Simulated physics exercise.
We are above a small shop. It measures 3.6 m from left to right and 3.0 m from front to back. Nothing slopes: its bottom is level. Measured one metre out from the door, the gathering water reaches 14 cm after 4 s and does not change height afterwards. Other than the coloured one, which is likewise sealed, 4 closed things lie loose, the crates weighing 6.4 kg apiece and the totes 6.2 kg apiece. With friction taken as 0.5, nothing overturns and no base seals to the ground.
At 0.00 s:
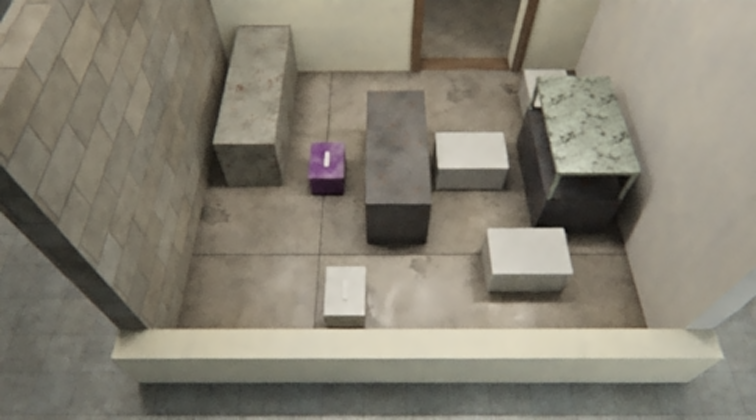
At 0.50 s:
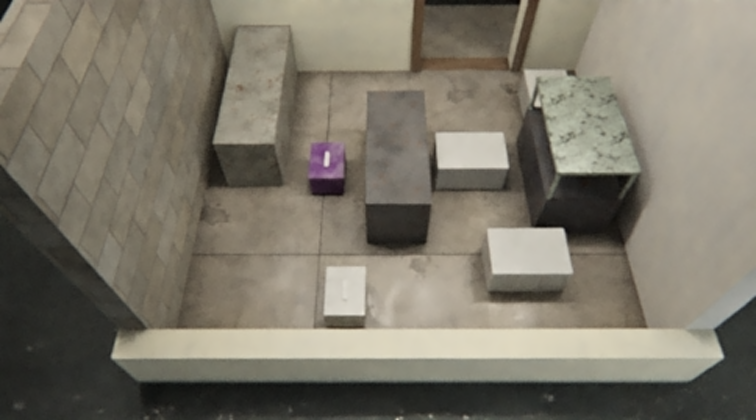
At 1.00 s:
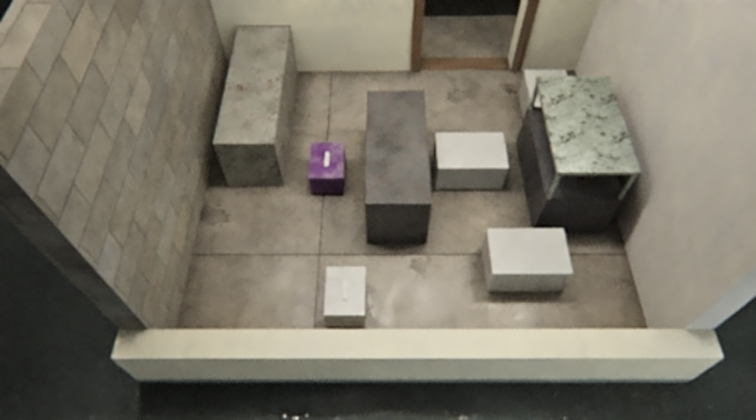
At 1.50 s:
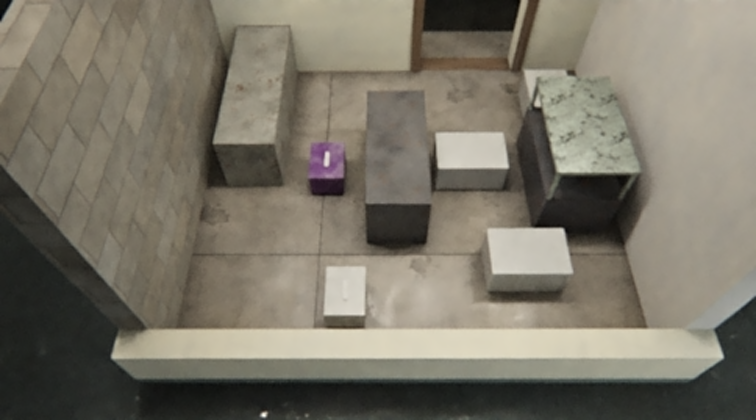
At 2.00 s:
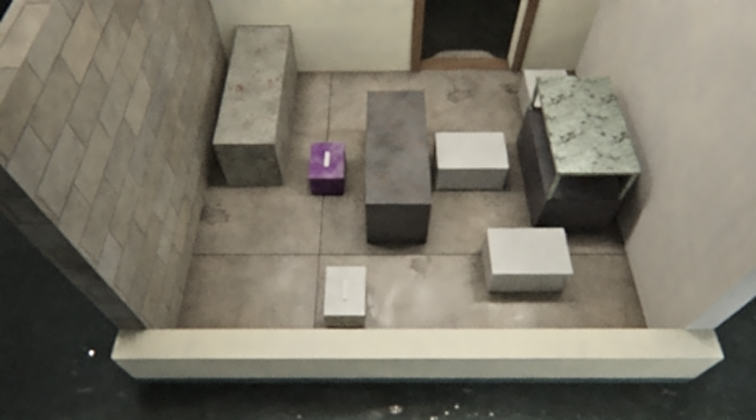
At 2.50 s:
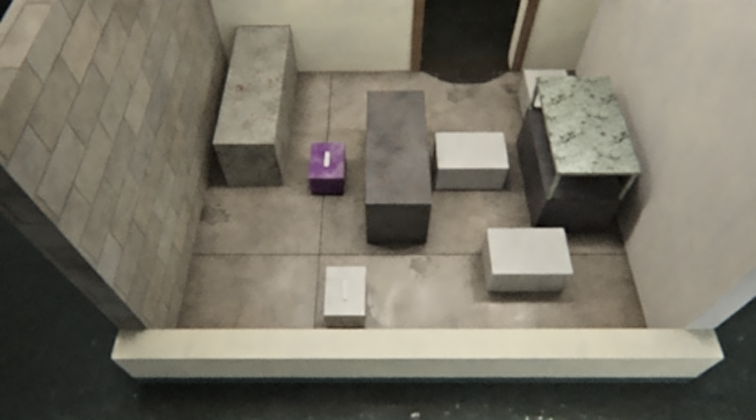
Dark water covered the ground outside a small shop, then spread through the back doorway and just over its sill, while the purple box and the pale boxes inside stayed still.
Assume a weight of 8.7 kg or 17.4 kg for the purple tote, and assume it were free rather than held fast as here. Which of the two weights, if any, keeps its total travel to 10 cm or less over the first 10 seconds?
Short answer: The lighter one.
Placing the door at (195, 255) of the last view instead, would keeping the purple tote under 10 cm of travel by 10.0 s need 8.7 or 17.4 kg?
If so, only the heavier one succeeds.
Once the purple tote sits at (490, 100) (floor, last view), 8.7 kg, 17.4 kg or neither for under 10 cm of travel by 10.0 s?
Just the heavier works.
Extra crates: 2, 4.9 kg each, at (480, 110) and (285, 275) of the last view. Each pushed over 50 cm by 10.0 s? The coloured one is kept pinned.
In the order given, beyond the mark and then within the mark.
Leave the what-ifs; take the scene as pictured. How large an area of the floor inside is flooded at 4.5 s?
3.0 m2.
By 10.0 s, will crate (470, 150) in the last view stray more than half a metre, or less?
I'd say it goes further.
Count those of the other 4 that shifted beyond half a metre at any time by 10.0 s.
Total: 2.
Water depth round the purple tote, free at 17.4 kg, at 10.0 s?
Depth: Approx. 3 cm.
After 3.5 s the purple tote would be 0 cm from its start with 8.7 kg and 0 cm from its start with 17.4 kg; 0 cm of water round it then.
After 4.5 s the purple tote would be 0 cm from its start with 8.7 kg and 0 cm from its start with 17.4 kg; 0 cm of water round it then.
After 7.0 s the purple tote would be 0 cm from its start with 8.7 kg and 0 cm from its start with 17.4 kg; 1 cm of water round it then.
After 10.0 s the purple tote would be 0 cm from its start with 8.7 kg and 0 cm from its start with 17.4 kg; 3 cm of water round it then.
